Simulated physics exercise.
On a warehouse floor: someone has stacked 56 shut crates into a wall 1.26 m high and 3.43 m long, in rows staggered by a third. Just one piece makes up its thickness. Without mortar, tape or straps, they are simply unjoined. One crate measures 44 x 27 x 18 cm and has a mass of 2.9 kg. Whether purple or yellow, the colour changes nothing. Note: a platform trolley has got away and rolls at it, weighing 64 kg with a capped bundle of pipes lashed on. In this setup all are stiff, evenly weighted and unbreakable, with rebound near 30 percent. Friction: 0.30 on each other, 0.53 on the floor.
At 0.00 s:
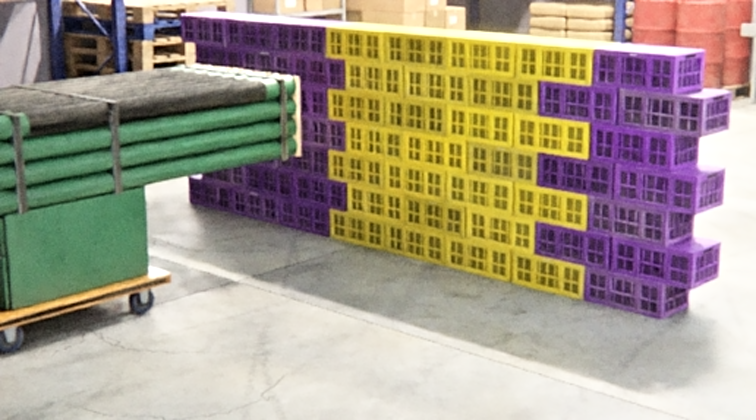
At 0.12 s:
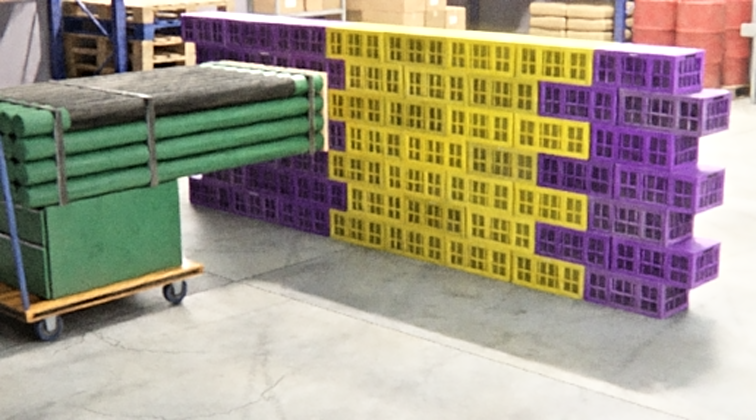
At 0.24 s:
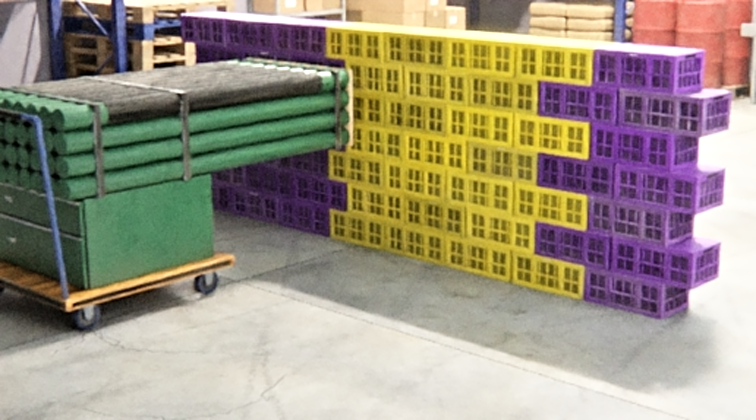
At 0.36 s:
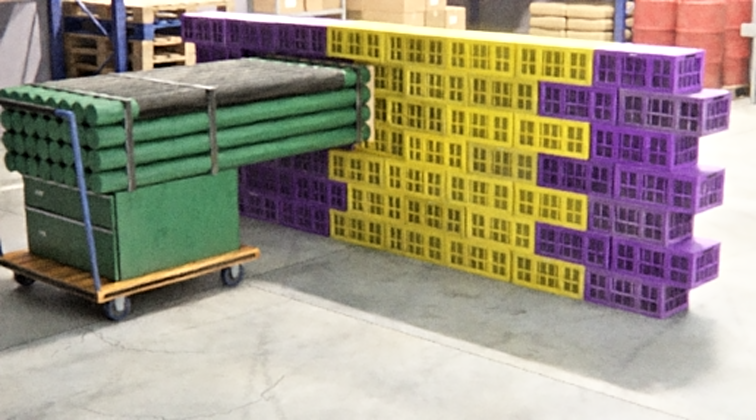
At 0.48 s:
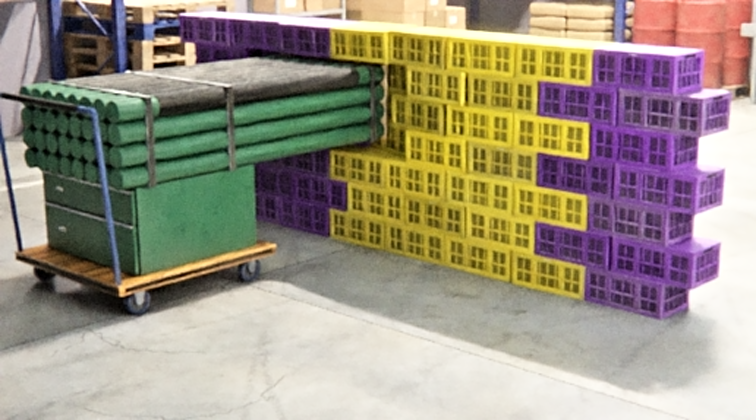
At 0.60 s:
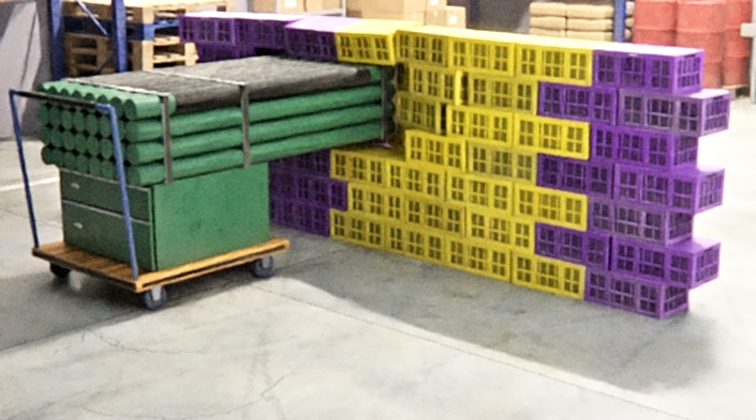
A long wall of stacked crates, purple at both ends and yellow in the middle, stands on a grey warehouse floor, seen from slightly above by a still camera, with shelving, boxes and red drums behind. From the left, a platform trolley carrying a green cabinet and a strapped bundle of green rolls glides rightward toward it. The bundle's end pushes into the upper left part, shifting and slightly tilting several crates.
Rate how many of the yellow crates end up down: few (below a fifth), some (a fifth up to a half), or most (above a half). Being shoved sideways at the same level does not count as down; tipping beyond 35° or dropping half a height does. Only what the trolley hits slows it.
Some.
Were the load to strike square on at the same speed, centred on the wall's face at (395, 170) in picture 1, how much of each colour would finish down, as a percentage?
Then purple would be 50 per cent down and yellow 80 per cent.
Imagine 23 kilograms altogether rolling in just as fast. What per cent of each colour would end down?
Down by colour: Purple 0, yellow 0 per cent.
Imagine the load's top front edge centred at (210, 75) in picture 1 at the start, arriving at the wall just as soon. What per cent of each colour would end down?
Purple 20%, yellow 30%.
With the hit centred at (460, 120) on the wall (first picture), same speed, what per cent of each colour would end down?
The purple ones would be 10 per cent down and the yellow ones 60 per cent.
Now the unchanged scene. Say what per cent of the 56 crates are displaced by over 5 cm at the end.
That comes to 35 in a hundred.
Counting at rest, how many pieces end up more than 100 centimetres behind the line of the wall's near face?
I'd put it near 8.
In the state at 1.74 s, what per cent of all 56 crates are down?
30 percent by then.
After 1.04 s, load 52 cm past the wall's line, still rolling; 3 of the 25 yellow crates down (9 of 56 in all colours); top yellow crate leaning 3°; top purple crate leaning 8°.
After 1.74 s, load 83 cm past the wall's line, still rolling; 8 of the 25 yellow crates down (18 of 56 in all colours); top yellow crate on its side; top purple crate on its side.
At rest (3.9 s), load 94 cm past the wall's line, stopped; 8 of the 25 yellow crates down (18 of 56 in all colours); top yellow crate upside down; top purple crate upside down. That is 32 per cent. As the last picture would show them, middles, top yellow crate near (540, 178), top purple crate near (357, 159).
